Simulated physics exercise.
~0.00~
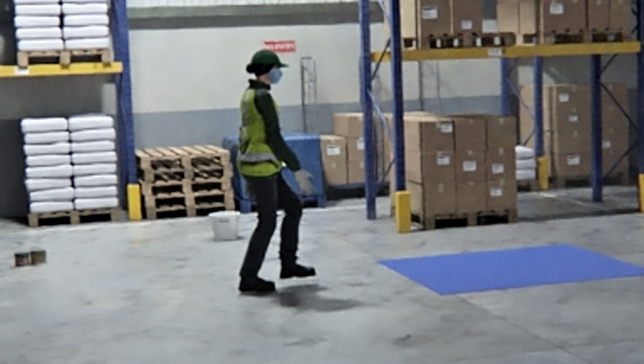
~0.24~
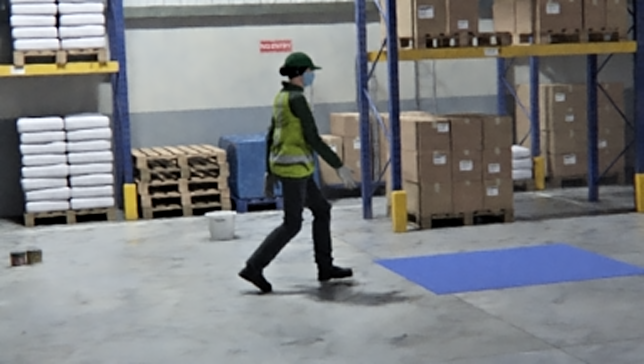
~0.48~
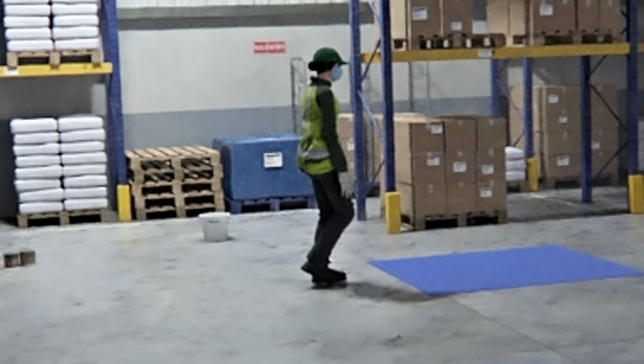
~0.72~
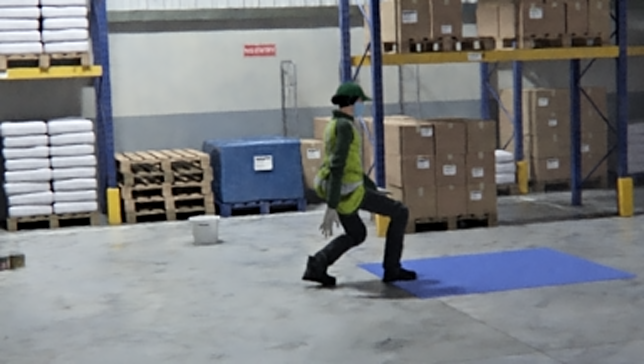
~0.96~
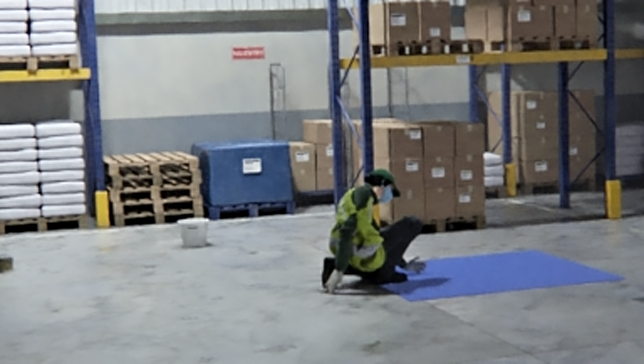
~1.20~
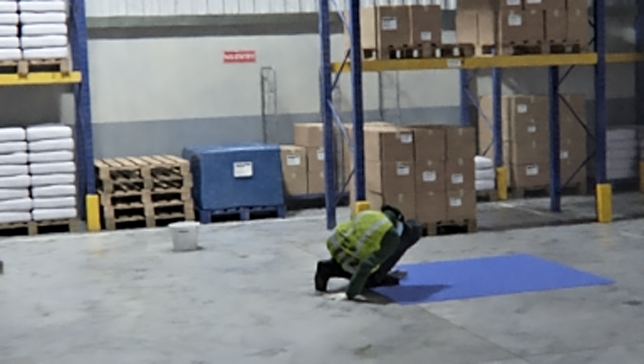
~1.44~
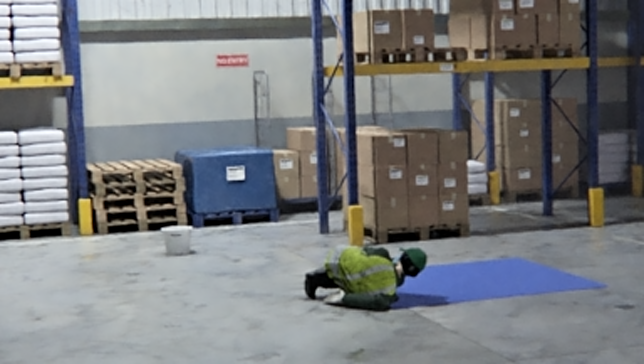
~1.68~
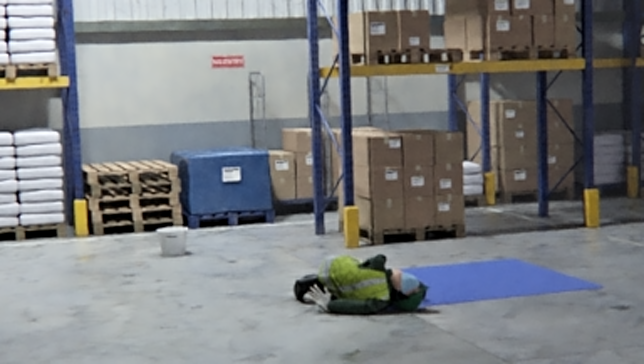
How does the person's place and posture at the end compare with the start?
At the start the person is upright and walking, some way to the left of the blue mat. By the end they are farther right and lower in view, lying on the floor at the mat's near edge.
